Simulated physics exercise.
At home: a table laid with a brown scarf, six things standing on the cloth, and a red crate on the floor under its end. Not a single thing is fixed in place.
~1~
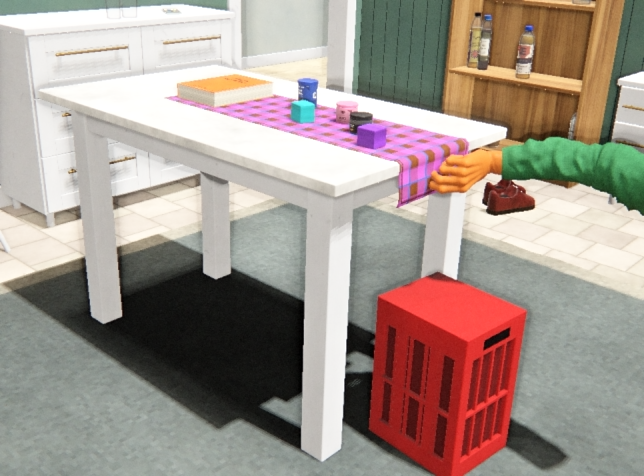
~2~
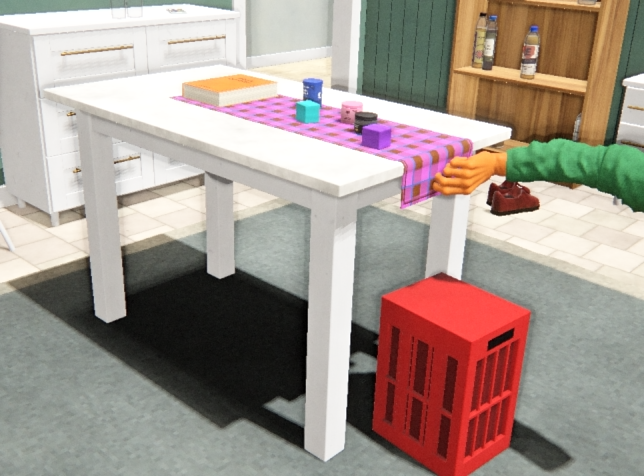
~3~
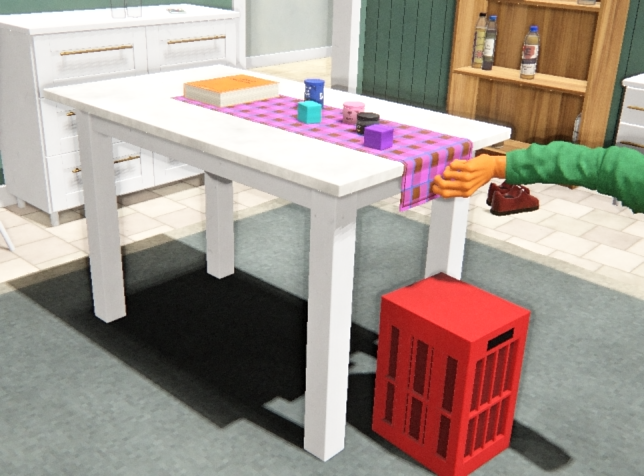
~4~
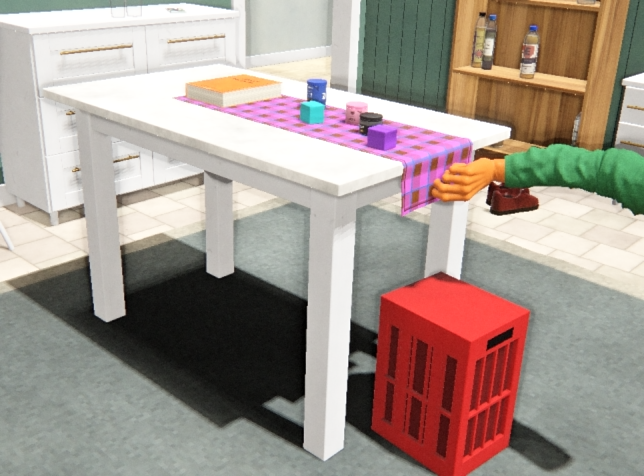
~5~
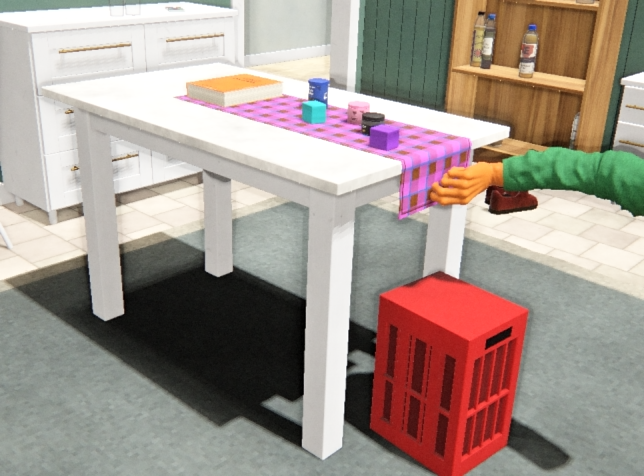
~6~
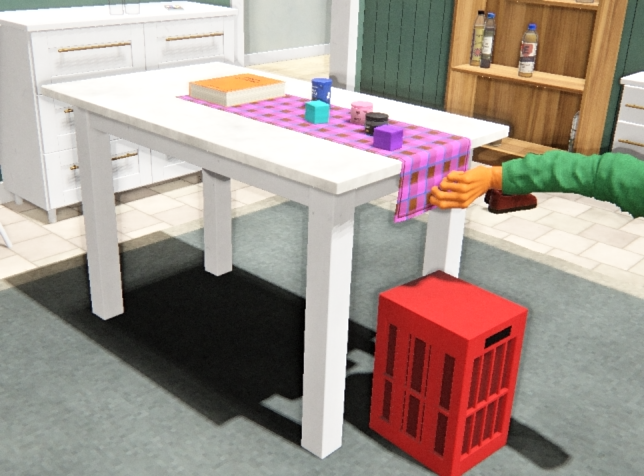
To begin with, a gloved orange hand in a green sleeve grips the end of a checked cloth on a white table, above a red crate. The hand then draws the cloth slightly over the edge, its hem lowering a little, and the small cubes, pots and blue can shift right with it.
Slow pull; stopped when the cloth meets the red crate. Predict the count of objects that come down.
Exactly two go over.
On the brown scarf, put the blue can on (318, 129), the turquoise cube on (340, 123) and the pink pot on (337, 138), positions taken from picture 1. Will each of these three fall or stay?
So the blue can stays aboard, the turquoise cube stays aboard, and the pink pot leaves the top.
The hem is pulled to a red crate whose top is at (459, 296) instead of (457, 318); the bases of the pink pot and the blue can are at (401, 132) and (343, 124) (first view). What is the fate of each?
The pink pot drops off, the blue can does not fall.
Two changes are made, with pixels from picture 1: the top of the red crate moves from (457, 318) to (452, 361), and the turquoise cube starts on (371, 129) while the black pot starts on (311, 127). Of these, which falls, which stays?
Outcome for the turquoise cube: It is lost. Outcome for the black pot: It is lost.
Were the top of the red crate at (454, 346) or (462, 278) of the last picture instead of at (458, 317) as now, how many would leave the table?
It comes to 3 and 1 over the edge.
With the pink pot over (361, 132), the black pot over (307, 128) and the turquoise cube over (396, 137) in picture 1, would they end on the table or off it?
Start with the pink pot, which is lost; next the black pot, which is kept; last the turquoise cube, which is lost.
Soon after, hem near (431, 239); all still up.
After that, hem near (429, 271); purple cube gone.
And then, hem on the crate; purple cube and black pot gone.
In the end, hem on the crate; purple cube and black pot gone. It carries off two.
